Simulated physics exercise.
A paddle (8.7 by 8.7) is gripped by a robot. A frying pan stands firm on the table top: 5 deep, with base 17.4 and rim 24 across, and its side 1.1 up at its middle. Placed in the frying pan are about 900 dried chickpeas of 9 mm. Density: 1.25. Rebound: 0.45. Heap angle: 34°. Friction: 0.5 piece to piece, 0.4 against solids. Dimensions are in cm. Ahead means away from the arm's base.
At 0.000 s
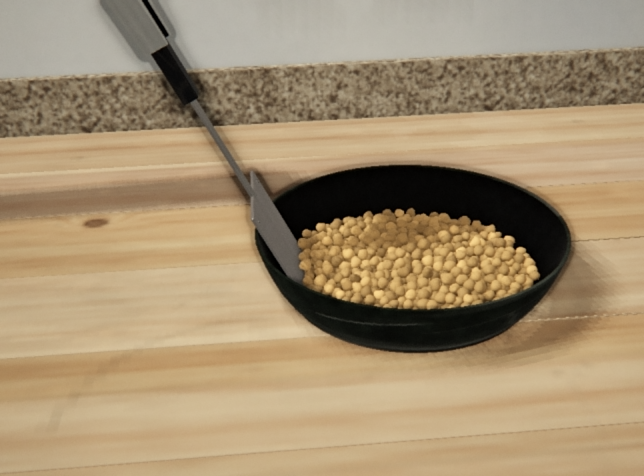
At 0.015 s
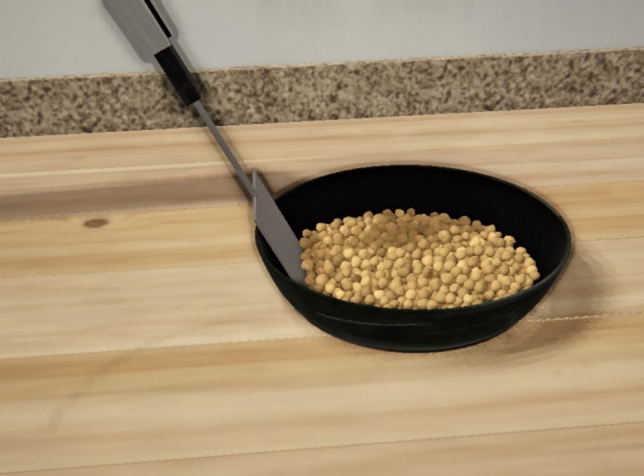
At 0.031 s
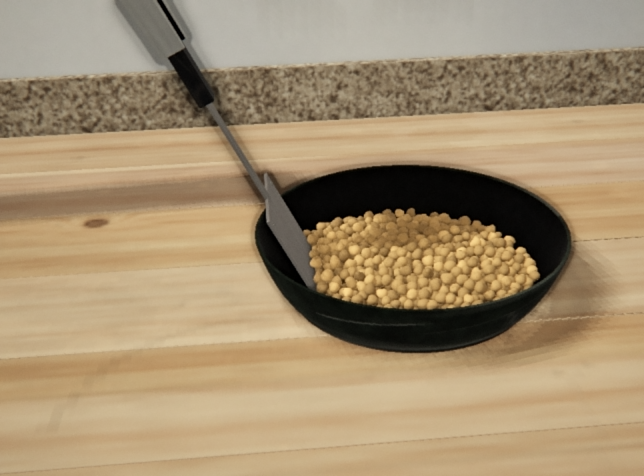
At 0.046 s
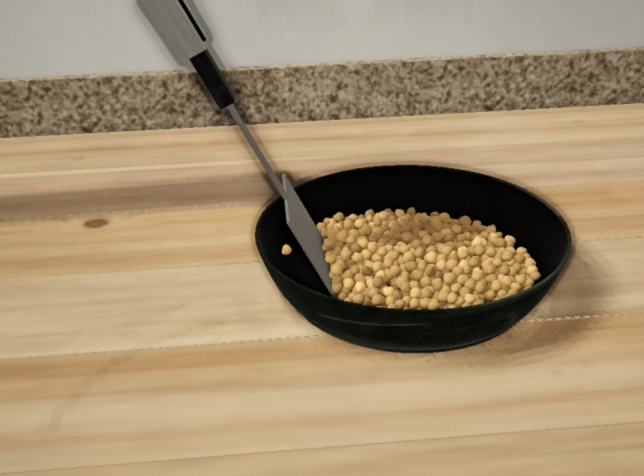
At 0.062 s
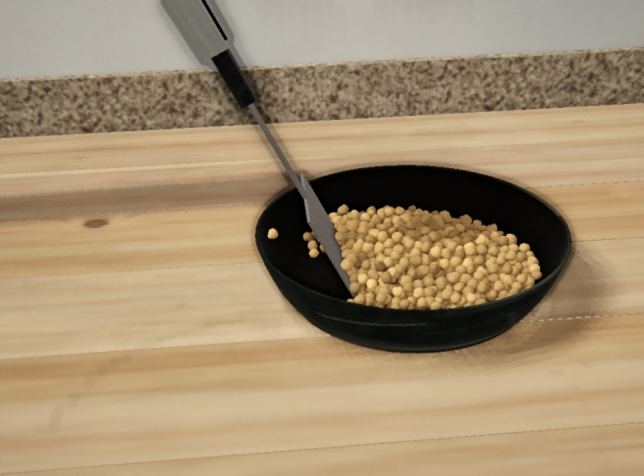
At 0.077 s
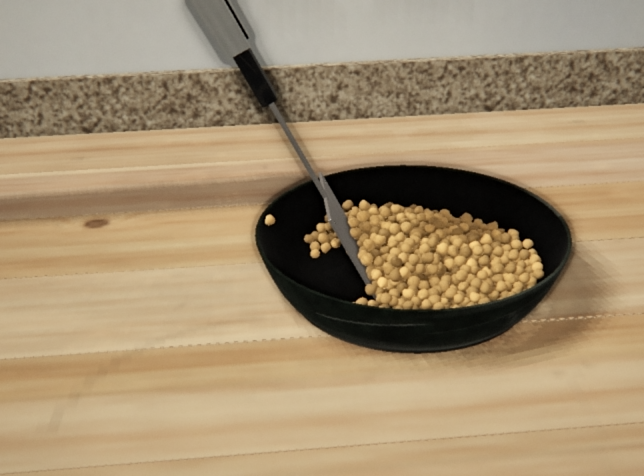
The clip shows a robot-held paddle at the left side of a black frying pan of dried chickpeas on a wooden table top, then moving right through the heap, pushing some chickpeas while a few slip behind it.
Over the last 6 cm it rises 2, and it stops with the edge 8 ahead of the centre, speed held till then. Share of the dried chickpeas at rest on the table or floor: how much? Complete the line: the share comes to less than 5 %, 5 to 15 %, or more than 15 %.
The share comes to more than 15 %.
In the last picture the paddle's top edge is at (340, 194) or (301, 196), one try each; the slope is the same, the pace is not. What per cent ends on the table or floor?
That comes to about 25 and about 15 percent, in that order.
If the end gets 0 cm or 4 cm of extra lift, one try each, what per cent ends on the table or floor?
It works out to some 25 per cent for the first setting and some 20 per cent for the second.
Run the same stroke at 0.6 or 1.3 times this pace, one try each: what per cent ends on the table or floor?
About 10 and 30 per cent.
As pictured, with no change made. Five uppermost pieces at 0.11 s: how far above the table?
I'd say close to 7 cm on average.
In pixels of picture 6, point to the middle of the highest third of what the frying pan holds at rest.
I'd say around pixel (501, 248).
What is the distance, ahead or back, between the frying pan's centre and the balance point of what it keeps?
It rests close to 3.5 centimetres ahead of centre.
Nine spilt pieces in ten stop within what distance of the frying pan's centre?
Seen from above, roughly 45 cm.
After 0.11 s, sloping 64°, highest piece 8 above the table; 900 in the frying pan.
After 0.15 s, sloping 64°, highest piece 9 above the table; 900 in the frying pan.
After 0.37 s, sloping 64°, highest piece 15 above the table; 681 in the frying pan, 109 on the table or floor, 110 on the blade or in flight.
After 1.42 s, sloping 64°, highest piece 5 above the table; 681 in the frying pan, 219 on the table or floor.
In the end, 681 in the frying pan, 219 on the table or floor. That is 24 % on the table or floor.
